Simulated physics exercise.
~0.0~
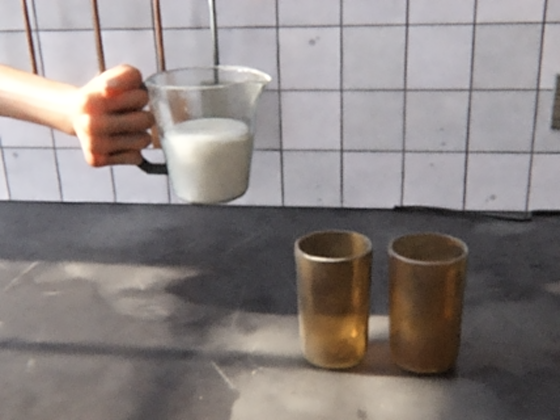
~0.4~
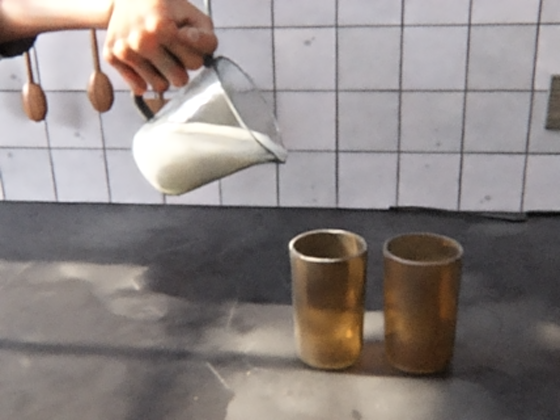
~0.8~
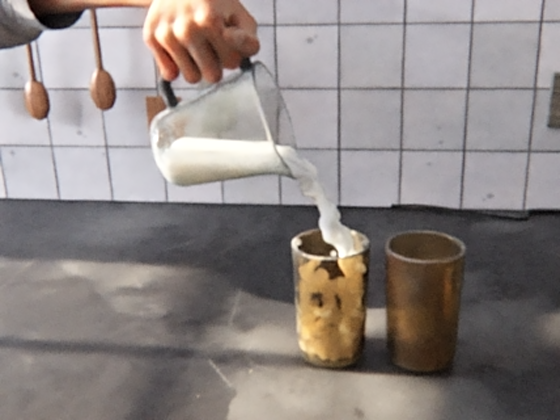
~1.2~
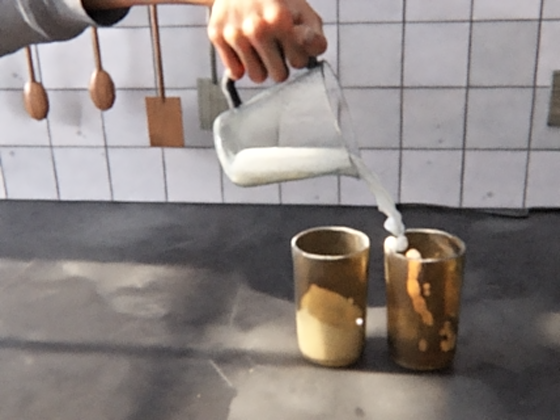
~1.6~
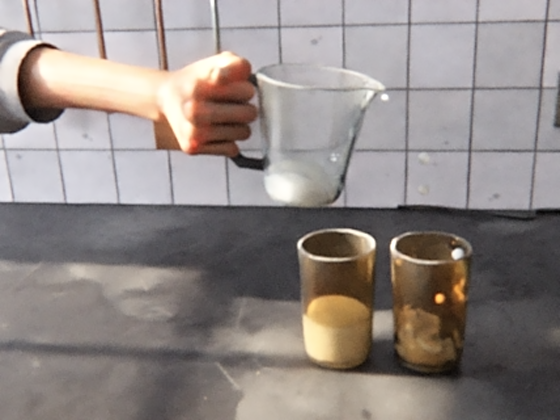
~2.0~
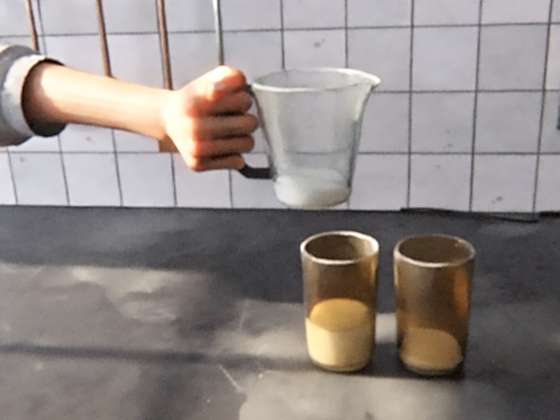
A hand holds a clear flared jug of milk by its dark handle above a dark grey worktop, seen from the front against white square tiles with utensils hanging at the upper left. Two empty amber tumblers stand side by side on the right. The hand tips the jug steeply and milk streams into the left tumbler. Still tilted, the jug moves right and pours into the right tumbler. The hand then turns it upright, with a little milk left inside. At the end, the left tumbler is partly filled and the right one holds noticeably less.
